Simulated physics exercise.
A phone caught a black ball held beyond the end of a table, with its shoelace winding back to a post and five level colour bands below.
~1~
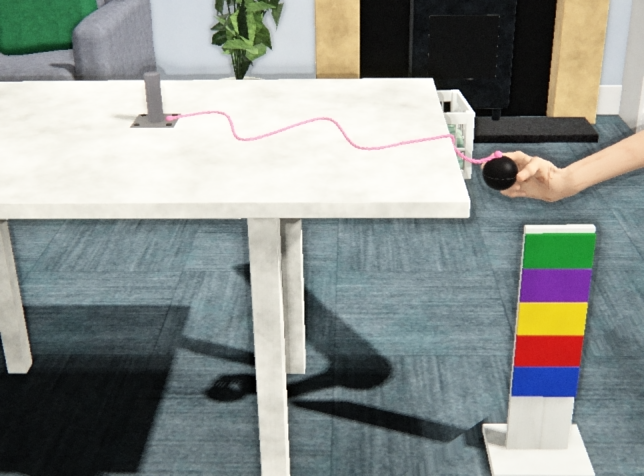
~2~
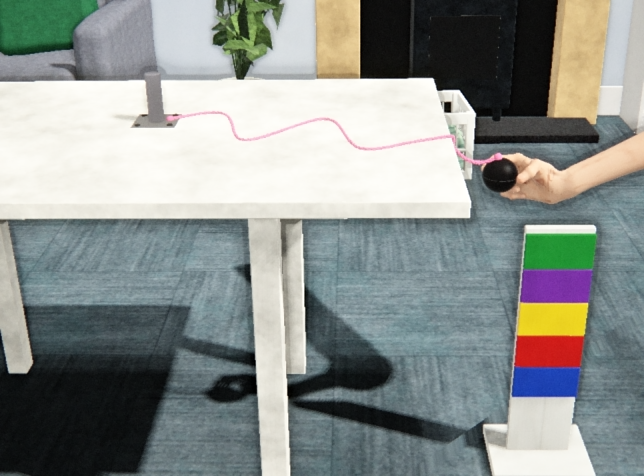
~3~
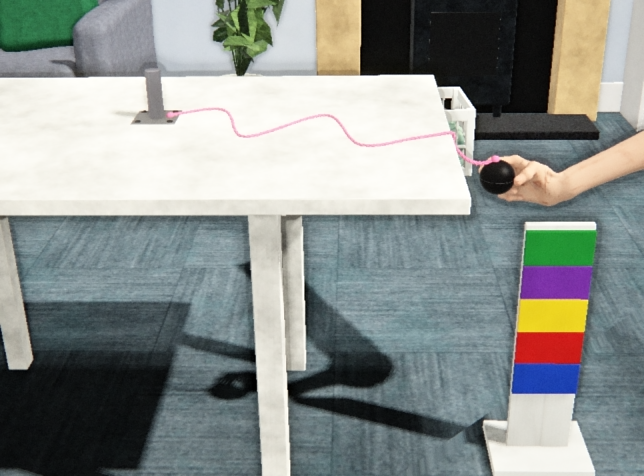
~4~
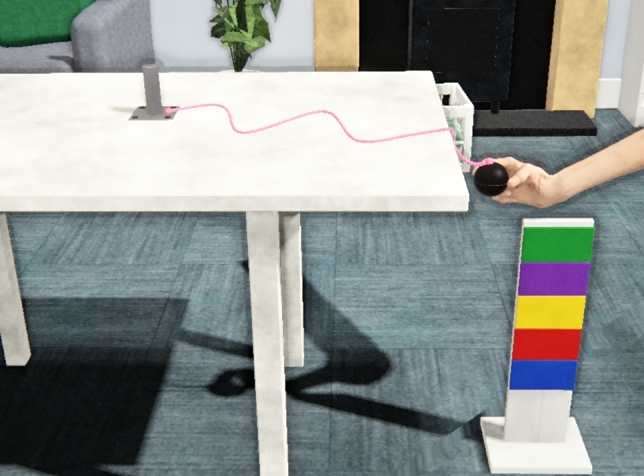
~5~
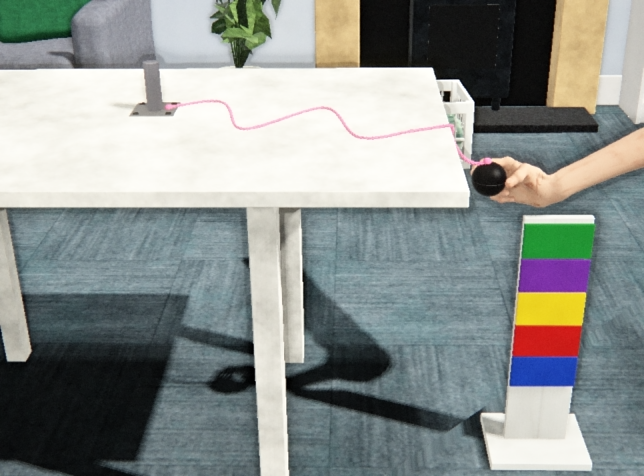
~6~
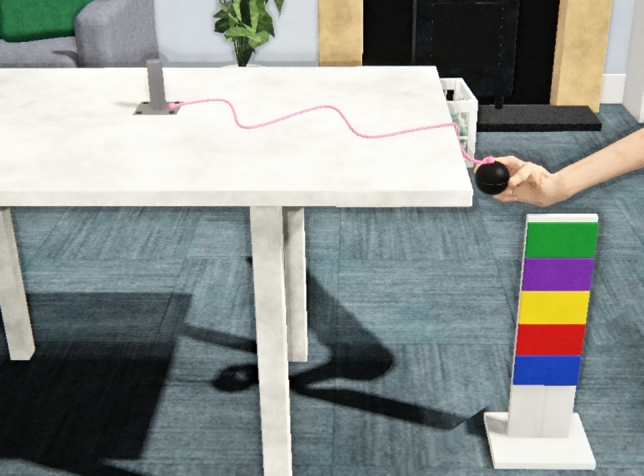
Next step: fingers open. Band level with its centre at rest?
Red.
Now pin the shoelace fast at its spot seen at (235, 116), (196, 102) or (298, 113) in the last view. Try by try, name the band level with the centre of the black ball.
Result per try, in sequence: Yellow / red / purple.
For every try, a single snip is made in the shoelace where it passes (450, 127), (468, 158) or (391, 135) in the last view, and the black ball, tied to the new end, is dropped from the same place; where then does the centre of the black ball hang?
(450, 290), (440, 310), (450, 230).
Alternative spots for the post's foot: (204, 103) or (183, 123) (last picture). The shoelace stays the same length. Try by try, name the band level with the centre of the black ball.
In turn, blue and then blue.
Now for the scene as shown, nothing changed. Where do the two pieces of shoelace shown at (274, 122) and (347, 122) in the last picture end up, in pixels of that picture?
Well, the first one sits at (350, 117), and the second one sits at (453, 150).
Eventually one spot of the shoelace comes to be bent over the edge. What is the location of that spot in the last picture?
Look near (342, 114).
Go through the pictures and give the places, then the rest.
In the first frame, black ball (500, 173); green (559, 253); purple (556, 286); yellow (552, 320); red (549, 352); blue (545, 383).
In the second frame, black ball (500, 175); shoelace through (212, 113) (236, 135) (304, 123) (347, 136) (415, 142).
In the third frame, black ball (497, 177).
In the fourth frame, black ball (491, 179); shoelace through (210, 105) (234, 128) (302, 116) (345, 129) (413, 135).
In the fifth frame, black ball (489, 179).
In the sixth frame, black ball (492, 178); shoelace through (214, 100) (238, 123) (306, 111) (349, 124) (417, 130).
Early on, ball near (447, 337); level with red.
Midway, ball near (439, 339); level with red.
Finally, ball near (441, 341); level with red. The shoelace holds its middle at red.
